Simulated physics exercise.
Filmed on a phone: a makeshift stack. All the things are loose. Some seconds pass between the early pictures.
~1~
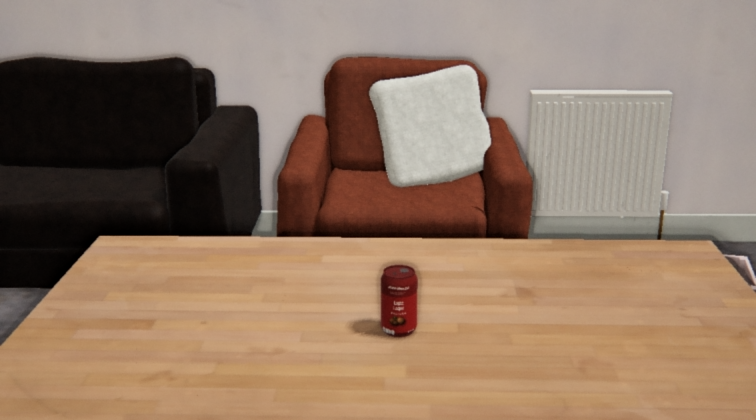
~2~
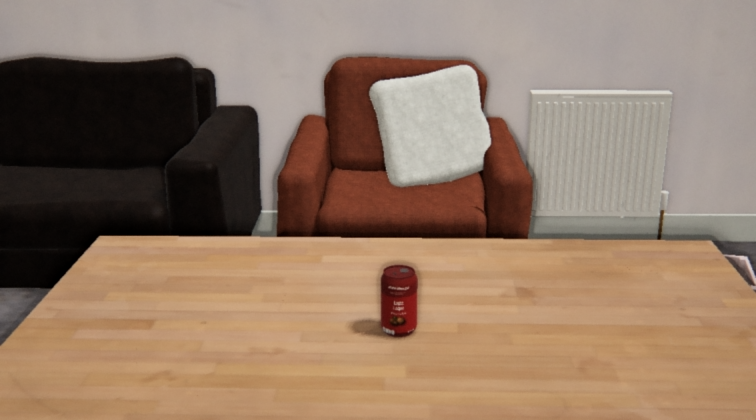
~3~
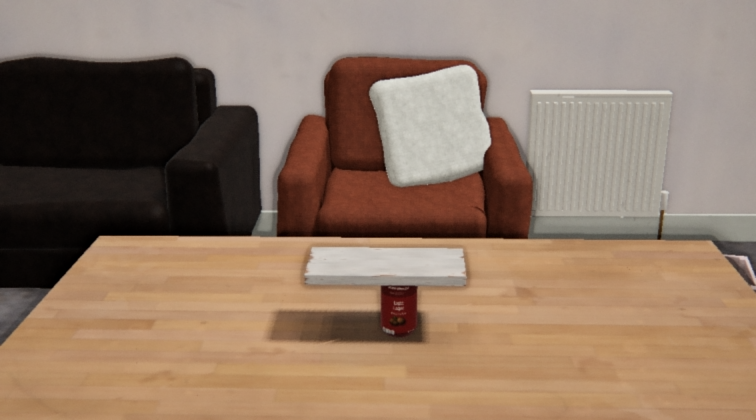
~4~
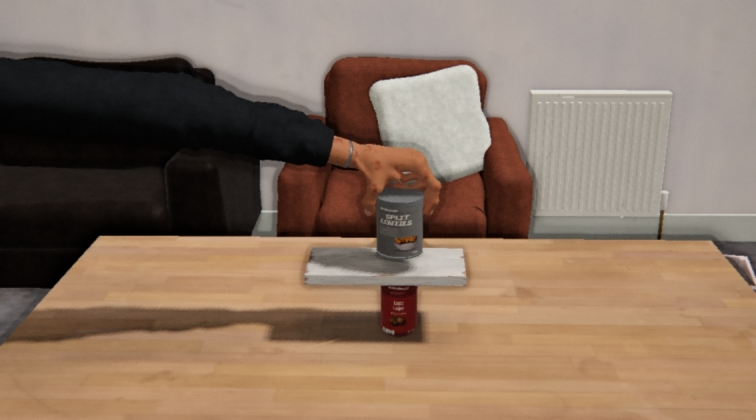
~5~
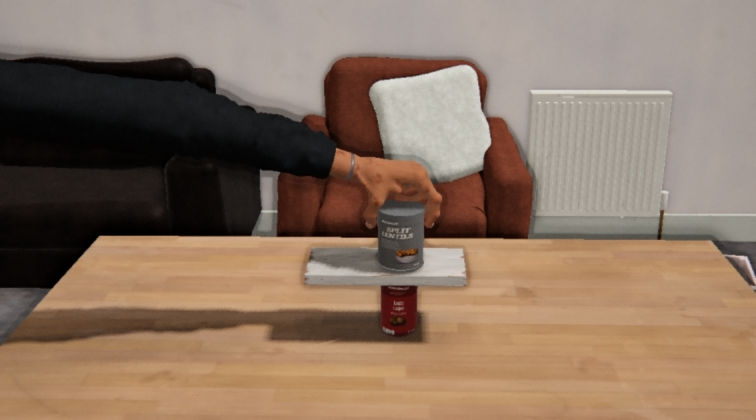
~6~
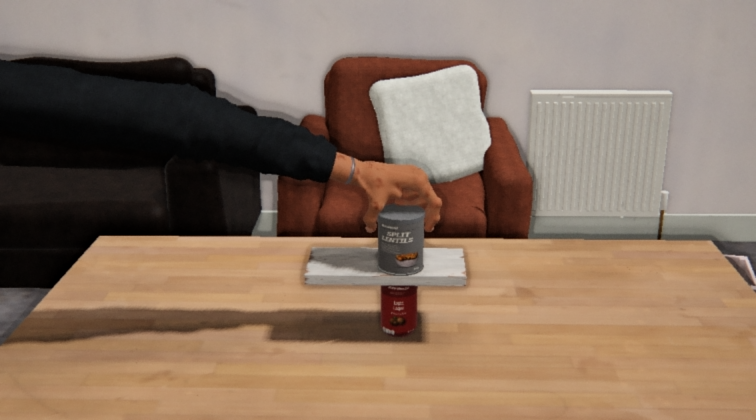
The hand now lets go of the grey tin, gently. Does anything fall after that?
The stack keeps its balance.
Then, 0.50 s past the last view, nothing moves.
Then, 1.30 s past the last view, grey tin resting near (401, 240).
Finally, all 3 still in place. Final places as the last picture's camera would see them, grey tin near (401, 240). The stack holds.
